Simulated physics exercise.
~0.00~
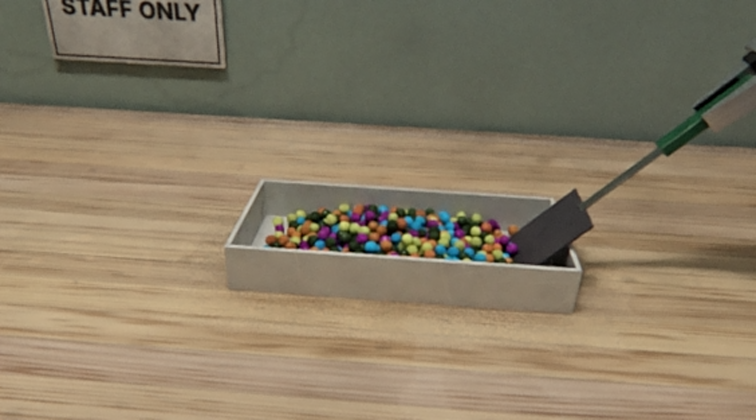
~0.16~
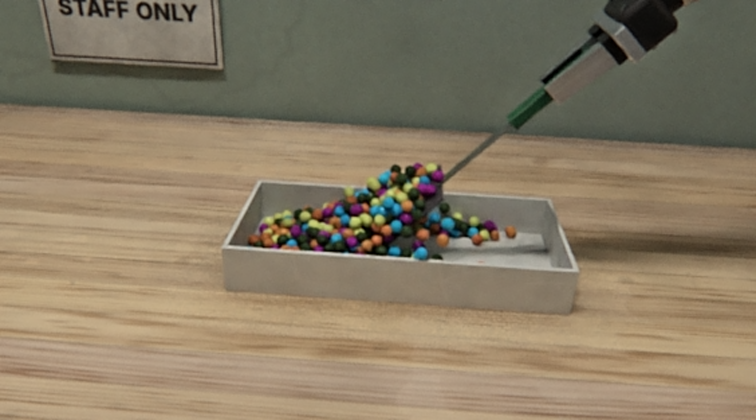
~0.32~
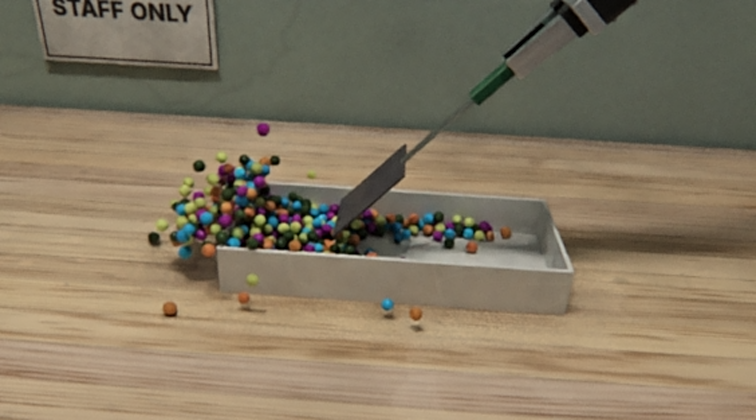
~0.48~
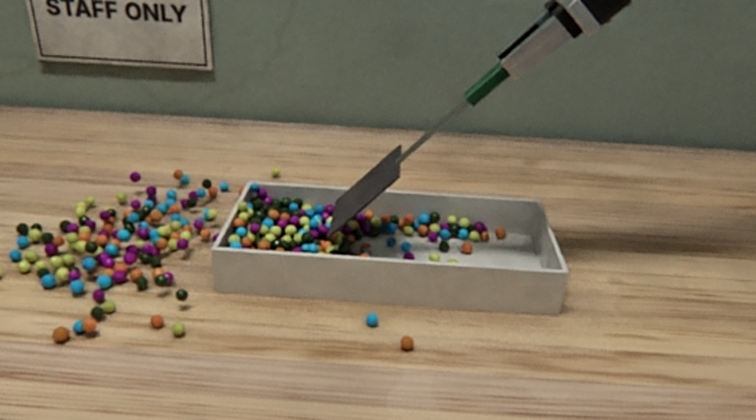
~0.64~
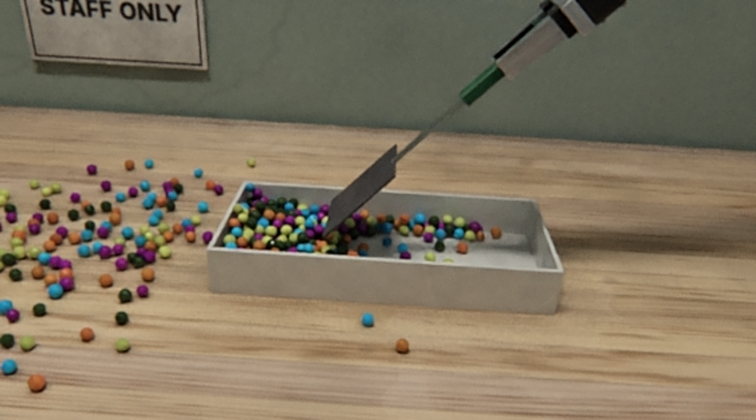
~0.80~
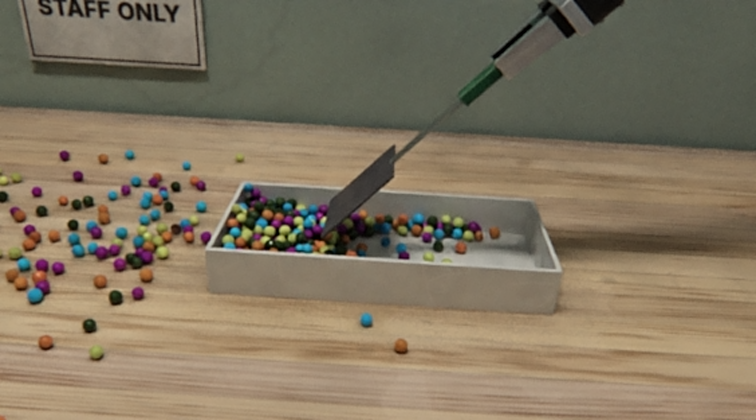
Colorful little balls spilled over the left end of a pale trough as a robot-held spatula swept them leftward and stopped partway, leaving many scattered across the wooden table while the rest stayed inside, mostly heaped at the left.
